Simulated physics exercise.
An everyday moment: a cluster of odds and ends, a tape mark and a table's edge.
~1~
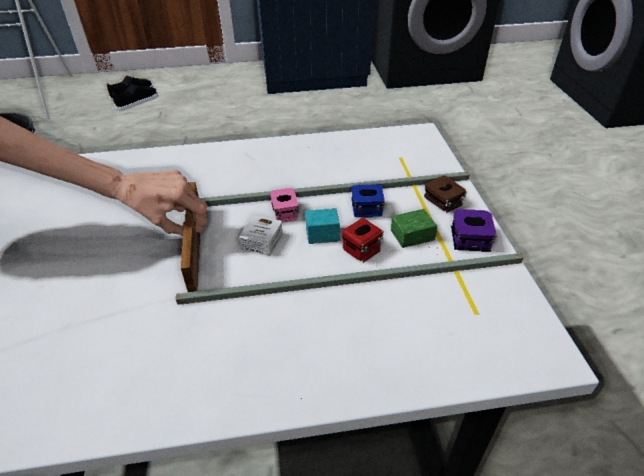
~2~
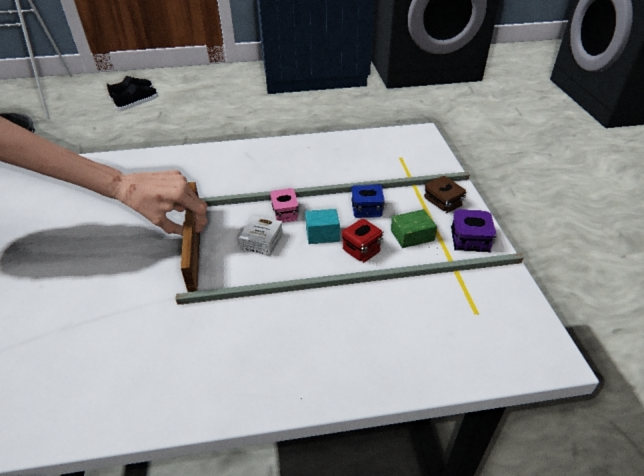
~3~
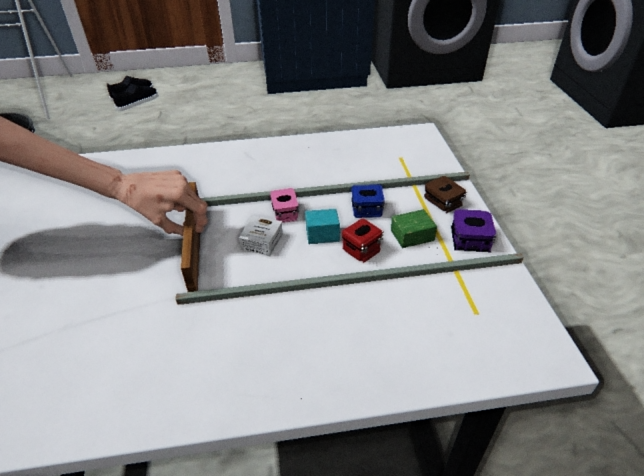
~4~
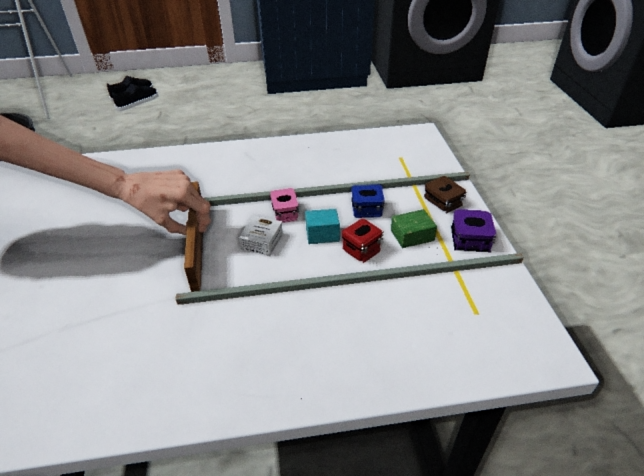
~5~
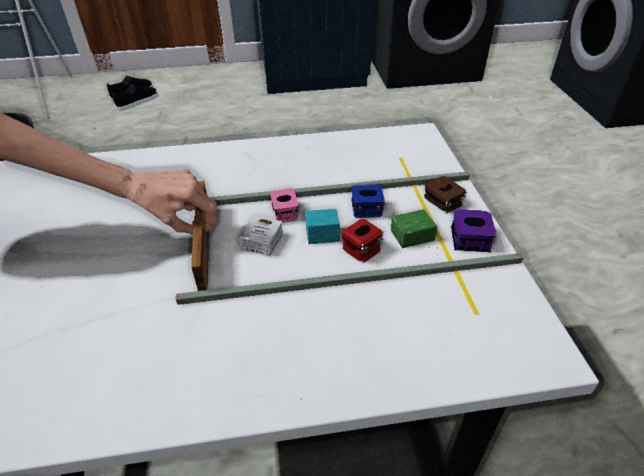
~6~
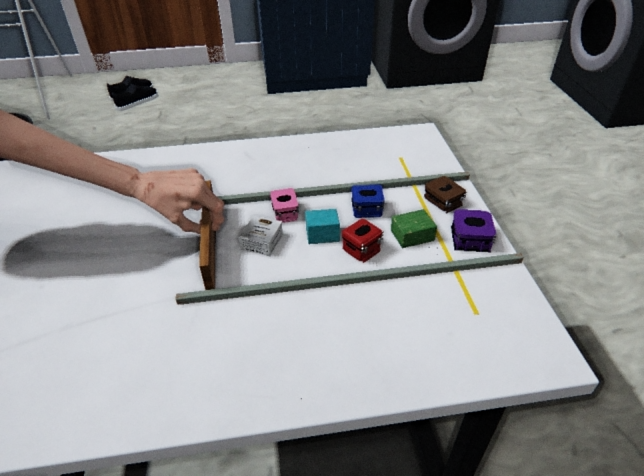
A hand slides a wooden board slightly right toward colourful blocks resting between two rails.
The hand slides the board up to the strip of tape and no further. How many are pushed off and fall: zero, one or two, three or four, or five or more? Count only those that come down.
Outcome: The number that fall off is one or two.
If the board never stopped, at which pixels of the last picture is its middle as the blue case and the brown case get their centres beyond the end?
For the blue case at (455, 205), for the brown case at (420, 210).
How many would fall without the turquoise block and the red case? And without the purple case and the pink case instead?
Fallen: 2, and 0 in the other try.
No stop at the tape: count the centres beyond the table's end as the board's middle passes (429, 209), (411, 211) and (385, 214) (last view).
The counts: 2, 1 and 0.
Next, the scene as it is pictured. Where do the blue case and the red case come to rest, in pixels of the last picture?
The blue case at (460, 187), the red case at (460, 235).
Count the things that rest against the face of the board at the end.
3 of them.
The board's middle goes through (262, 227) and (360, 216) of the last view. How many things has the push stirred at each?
The counts are 1 and 7.
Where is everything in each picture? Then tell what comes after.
The first frame shows purple case (473, 230); brown case (444, 194); green block (413, 228); board (192, 234); tape (432, 222).
The second frame shows brown case (444, 195); blue case (367, 202).
The third frame shows green block (413, 228); pink case (285, 206).
The fourth frame shows purple case (472, 231); turquoise block (322, 226).
The fifth frame shows brown case (444, 195); red case (362, 240).
The sixth frame shows purple case (472, 231); brown case (444, 195); green block (413, 228); board (209, 233); tape (432, 222).
A little later, none off yet; purple case at rest near (472, 231); brown case at rest near (444, 195); green block at rest near (413, 228).
When it is over, the number that fall off is one or two; down, brown case and purple case.
